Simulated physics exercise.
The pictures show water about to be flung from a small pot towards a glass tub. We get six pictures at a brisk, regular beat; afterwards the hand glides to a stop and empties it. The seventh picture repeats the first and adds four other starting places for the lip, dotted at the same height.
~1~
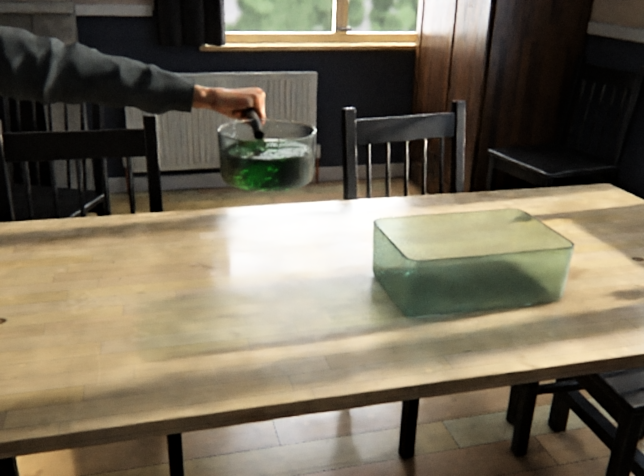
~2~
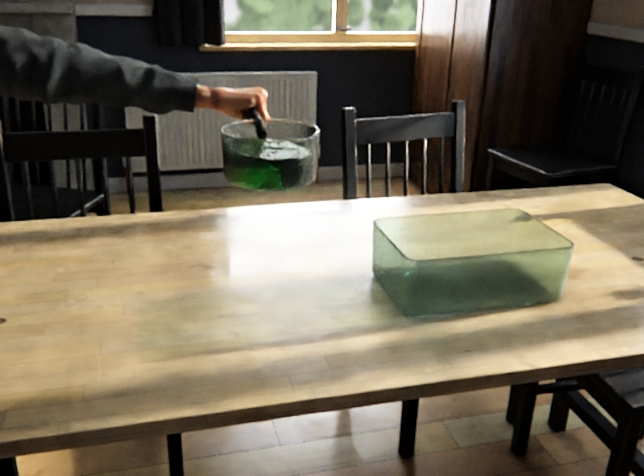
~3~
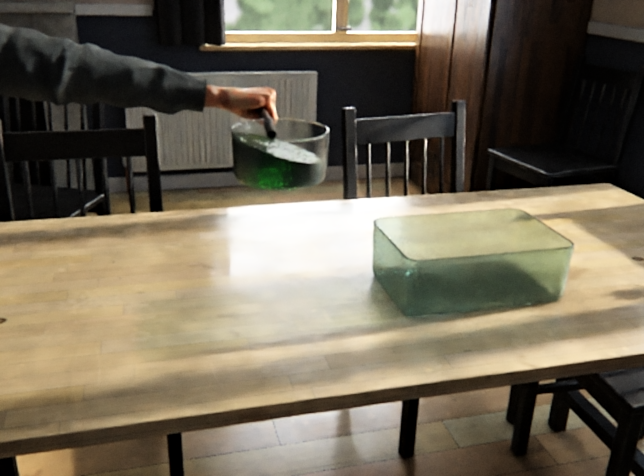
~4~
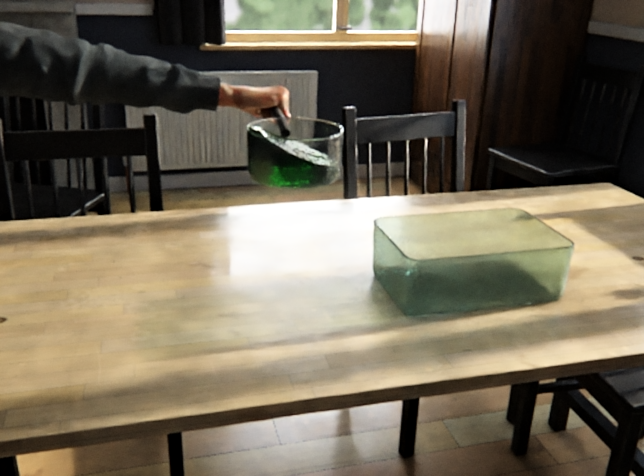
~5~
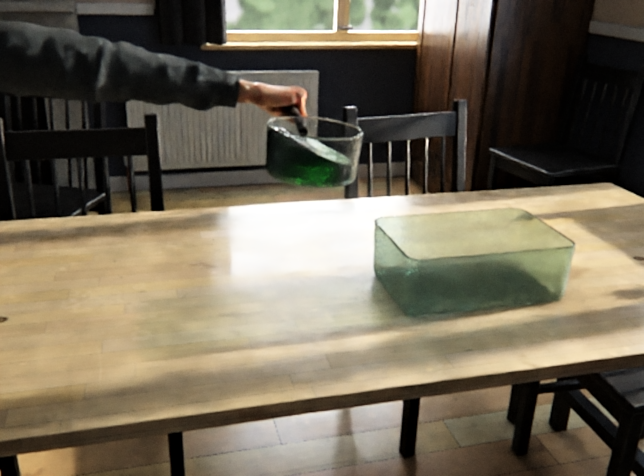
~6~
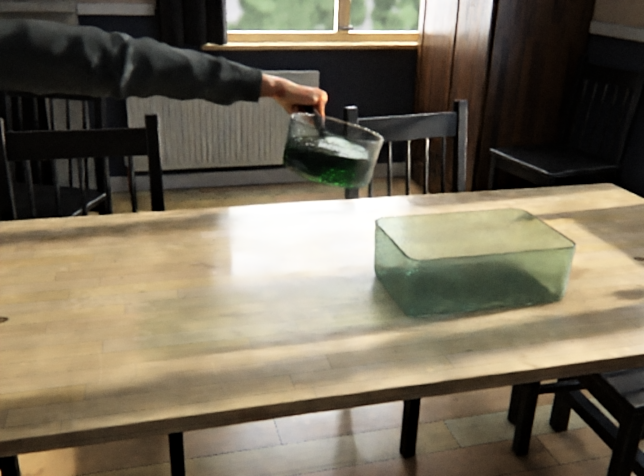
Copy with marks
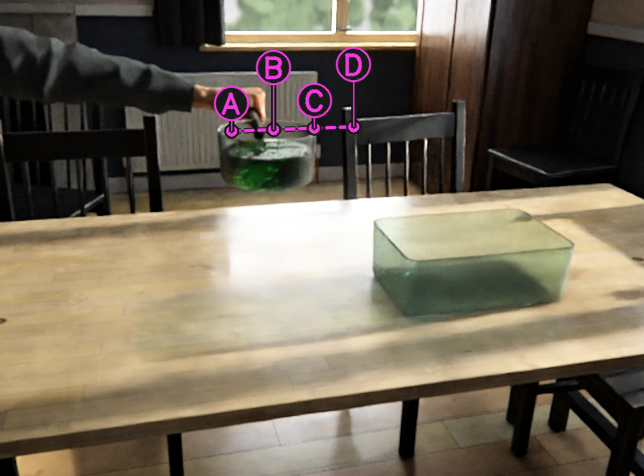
A hand carries a small pot of green liquid rightward above the table, then tilts it slightly.
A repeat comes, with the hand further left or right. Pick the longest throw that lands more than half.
That is dot B.
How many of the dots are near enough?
Three.
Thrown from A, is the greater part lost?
Yes.
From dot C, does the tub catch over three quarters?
Yes, clearly.
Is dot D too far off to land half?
No, that is safe.
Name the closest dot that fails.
That is dot A.
On the marked copy, A at (231, 131); B at (273, 129); C at (314, 128); D at (353, 126).
With A, about 34 % lands in the tub, 63 % falls short and 3 % goes beside or beyond.
With B, about 64 % lands in the tub, 30 % falls short and 5 % goes beside or beyond.
With C, about 89 % lands in the tub, 2 % falls short and 9 % goes beside or beyond.
With D, about 92 % lands in the tub, 3 % falls short and 5 % goes beside or beyond.
